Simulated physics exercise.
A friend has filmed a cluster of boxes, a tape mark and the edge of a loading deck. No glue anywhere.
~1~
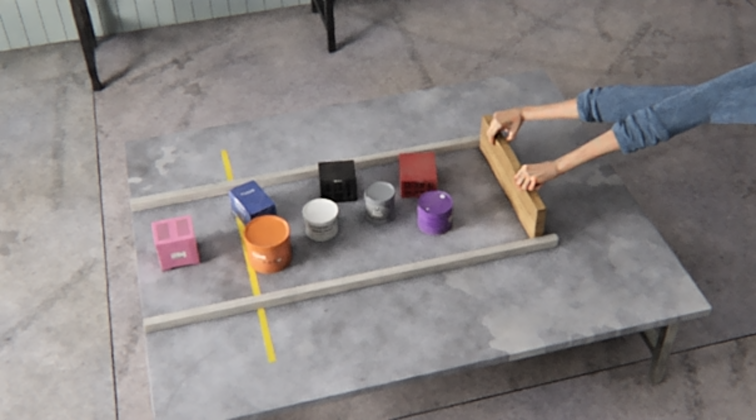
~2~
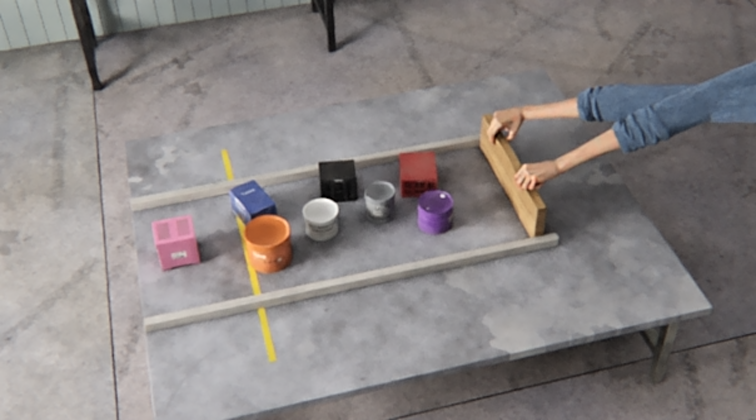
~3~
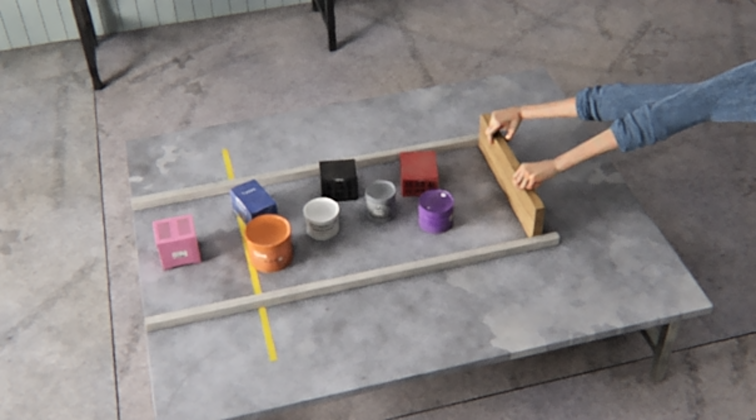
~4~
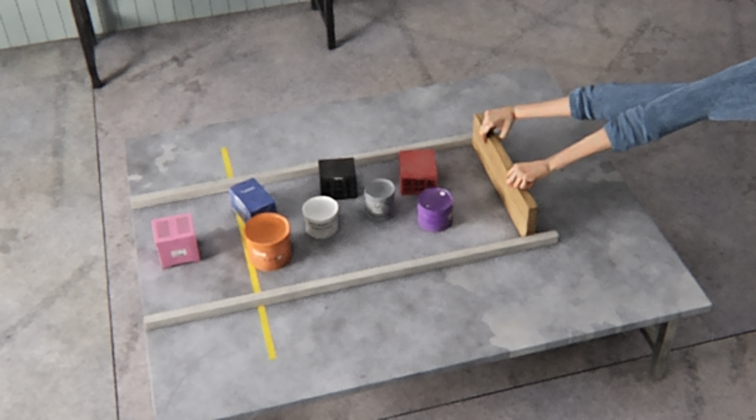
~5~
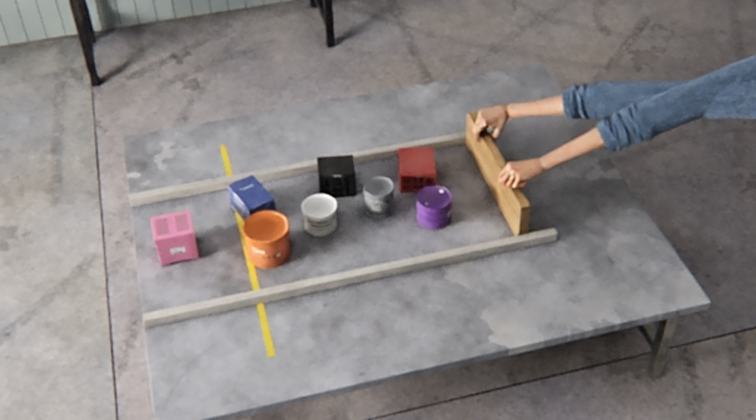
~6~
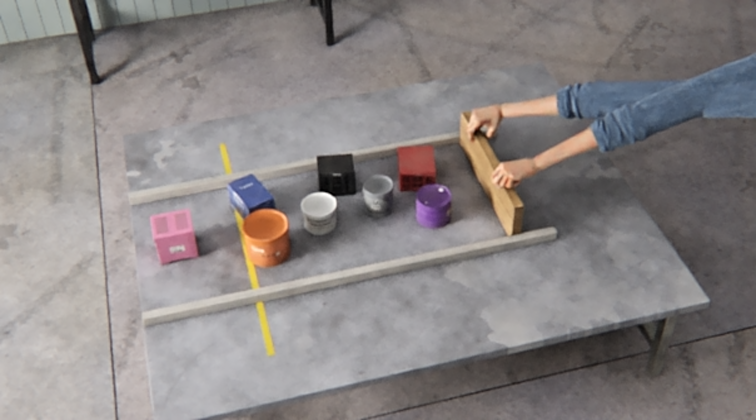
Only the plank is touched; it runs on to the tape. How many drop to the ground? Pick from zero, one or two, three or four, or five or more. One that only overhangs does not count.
Outcome: The number that fall off is zero.
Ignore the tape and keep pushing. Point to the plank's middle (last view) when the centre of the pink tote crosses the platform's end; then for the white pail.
About (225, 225), and (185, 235) for the other.
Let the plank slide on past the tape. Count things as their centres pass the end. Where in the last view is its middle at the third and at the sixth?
Near (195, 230) and (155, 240).
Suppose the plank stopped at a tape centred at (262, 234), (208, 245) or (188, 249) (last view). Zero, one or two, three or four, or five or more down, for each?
One after another: None at all; one or two; three or four.
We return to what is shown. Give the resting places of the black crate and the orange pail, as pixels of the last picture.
The black crate stops around (180, 201); the orange pail around (197, 271).
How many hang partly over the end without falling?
Overhanging: 2.
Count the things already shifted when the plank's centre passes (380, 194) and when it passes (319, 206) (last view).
The counts are 4 and 7.
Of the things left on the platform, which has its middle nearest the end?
The pink tote.
A little later, none off yet; pink tote at rest near (175, 237); blue box at rest near (252, 201); orange pail at rest near (267, 238).
Next, none off yet; pink tote at rest near (175, 237); blue box shifted a little near (235, 204); orange pail shifted a little near (260, 242).
When it is over, the number that fall off is zero.
